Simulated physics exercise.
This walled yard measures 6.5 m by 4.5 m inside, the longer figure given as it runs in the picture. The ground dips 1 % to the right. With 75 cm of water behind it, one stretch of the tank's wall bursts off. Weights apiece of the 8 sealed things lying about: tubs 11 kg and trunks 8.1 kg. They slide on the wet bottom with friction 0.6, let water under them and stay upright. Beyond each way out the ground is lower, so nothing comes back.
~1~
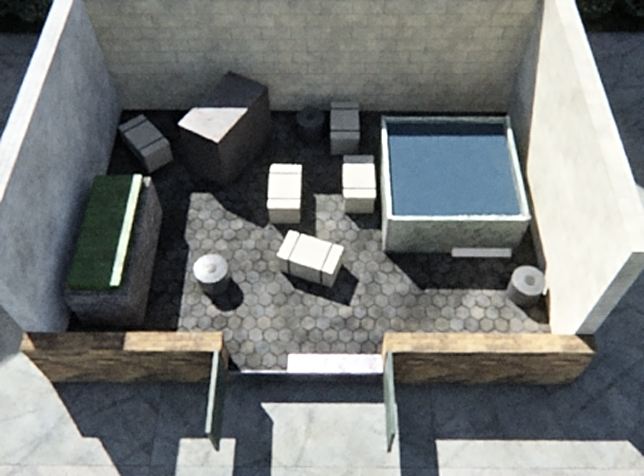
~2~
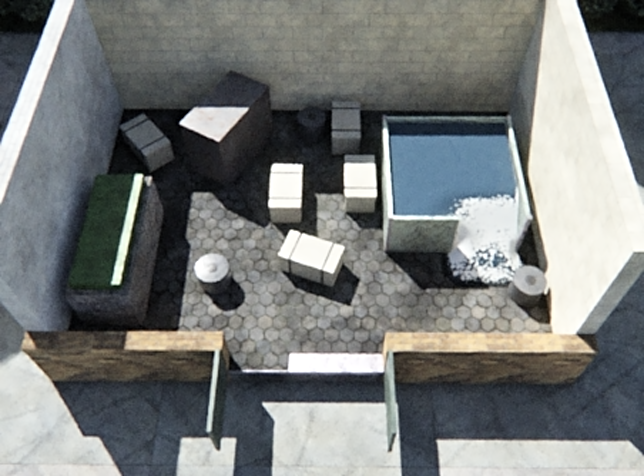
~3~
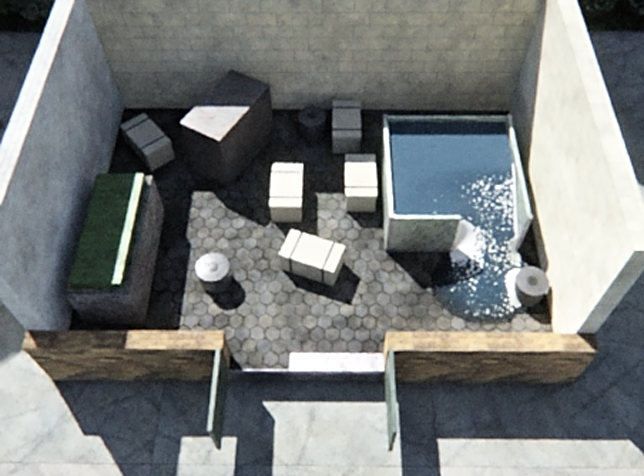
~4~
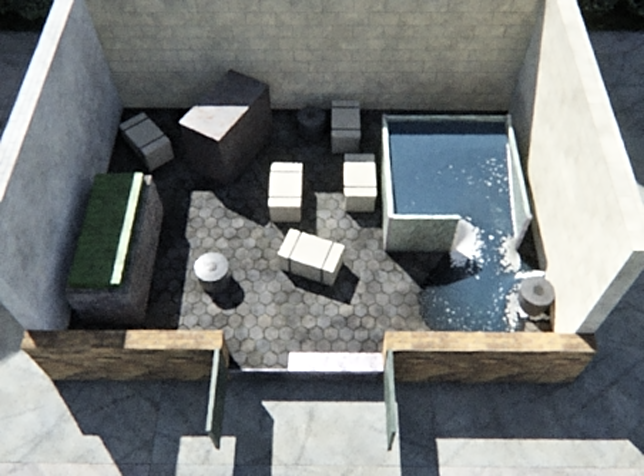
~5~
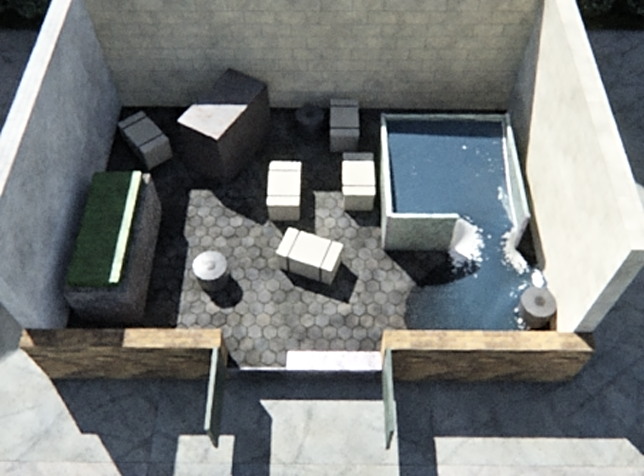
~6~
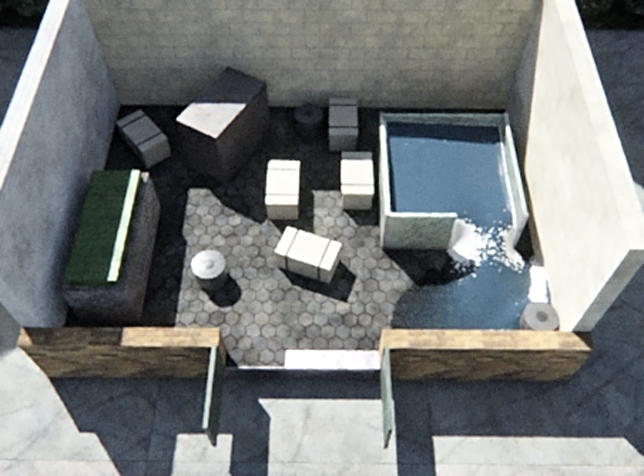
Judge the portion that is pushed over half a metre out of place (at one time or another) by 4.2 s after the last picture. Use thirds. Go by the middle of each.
It is between one and two thirds.
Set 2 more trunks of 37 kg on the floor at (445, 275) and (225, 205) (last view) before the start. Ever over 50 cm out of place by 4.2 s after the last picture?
In that order: Over, short of it.
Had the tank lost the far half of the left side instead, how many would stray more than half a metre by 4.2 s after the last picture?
Then 6.
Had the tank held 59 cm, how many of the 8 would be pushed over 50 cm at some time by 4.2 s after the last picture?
Then 4.
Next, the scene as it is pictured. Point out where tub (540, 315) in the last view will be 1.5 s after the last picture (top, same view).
Around (431, 315).
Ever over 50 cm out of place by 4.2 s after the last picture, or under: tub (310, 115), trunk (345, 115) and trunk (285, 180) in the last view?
In that order: Under, under, over.
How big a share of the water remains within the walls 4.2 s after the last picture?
Some 94 per cent remains.
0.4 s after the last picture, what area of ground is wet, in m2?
About 6.5 m2.
Then, 0.4 s after the last picture 1 of 8 are over 50 cm from their spots; 1 afloat.
Then, 1.5 s after the last picture 1 of 8 are over 50 cm from their spots; 1 afloat.
Then, 2.8 s after the last picture 4 of 8 are over 50 cm from their spots; 2 afloat.
Then, 4.2 s after the last picture 5 of 8 are over 50 cm from their spots, and 5 have been at some point; 5 afloat.
